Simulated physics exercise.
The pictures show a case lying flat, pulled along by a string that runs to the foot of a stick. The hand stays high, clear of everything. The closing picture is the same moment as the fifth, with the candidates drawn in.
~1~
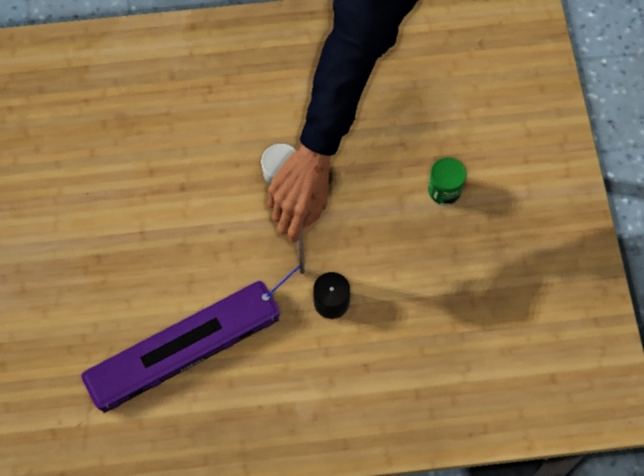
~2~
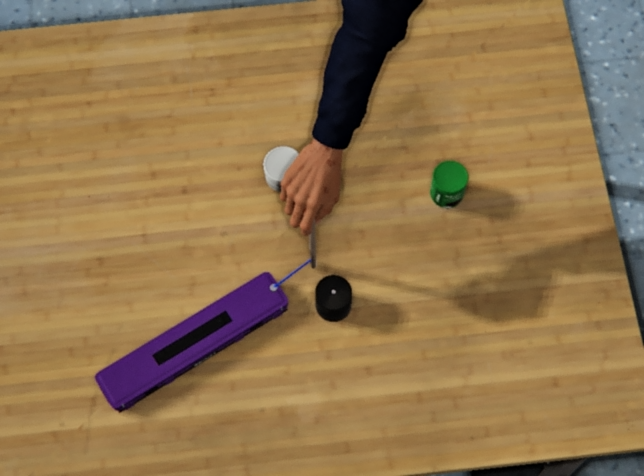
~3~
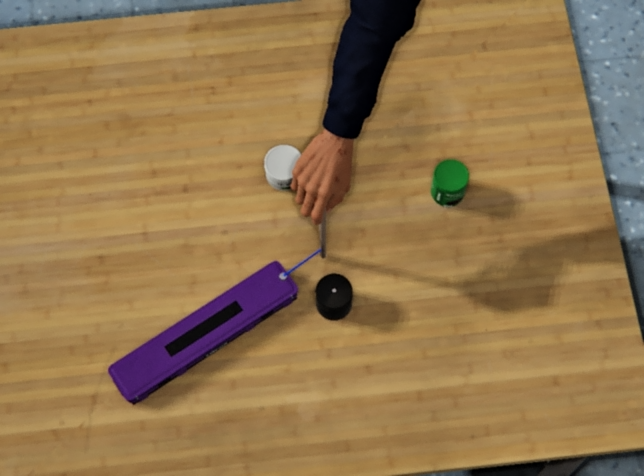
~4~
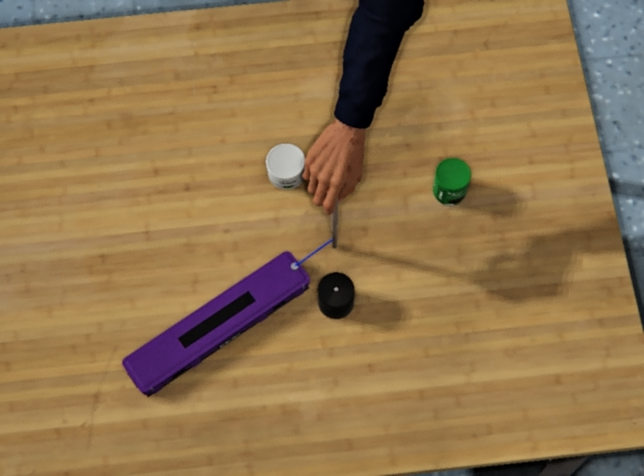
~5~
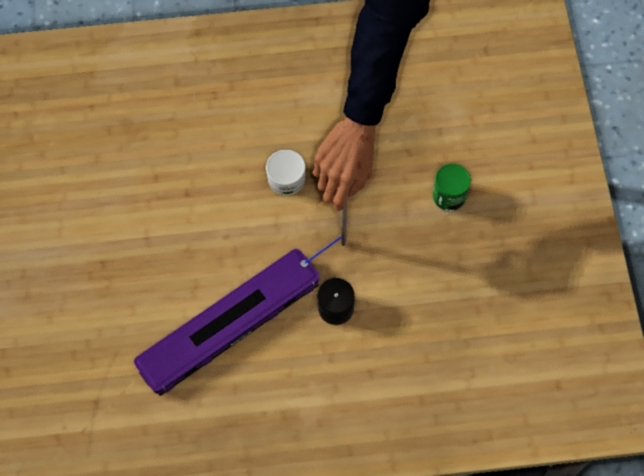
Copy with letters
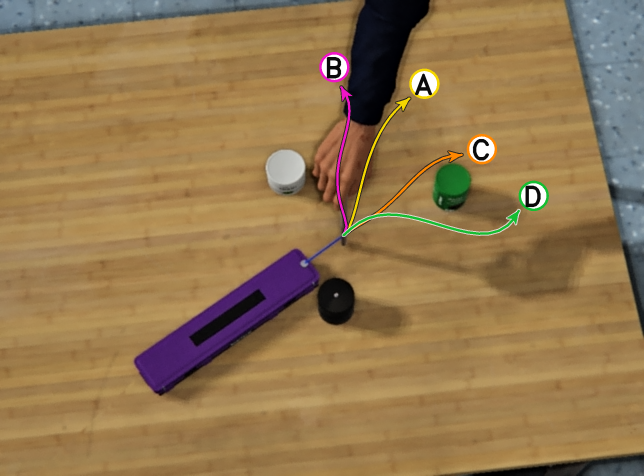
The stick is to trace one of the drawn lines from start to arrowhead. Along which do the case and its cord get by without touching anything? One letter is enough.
Path A touches nothing.
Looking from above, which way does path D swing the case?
Clockwise.
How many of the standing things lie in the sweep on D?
One.
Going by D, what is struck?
The black tin.
On the marked copy, A from (344, 235) via (370, 157) to (409, 98); B from (344, 235) via (341, 154) to (341, 87); C from (344, 235) via (406, 188) to (462, 155); D from (344, 235) via (439, 224) to (519, 211).
With A. Early on, foot of the stick (362, 184), middle of the case (268, 281).
Further on, foot of the stick (380, 133), middle of the case (302, 236).
At the end, foot of the stick (409, 99), middle of the case (331, 198); nothing has been touched.
As for the rest, B meets the white tub; C meets the green jar; D meets the black tin.
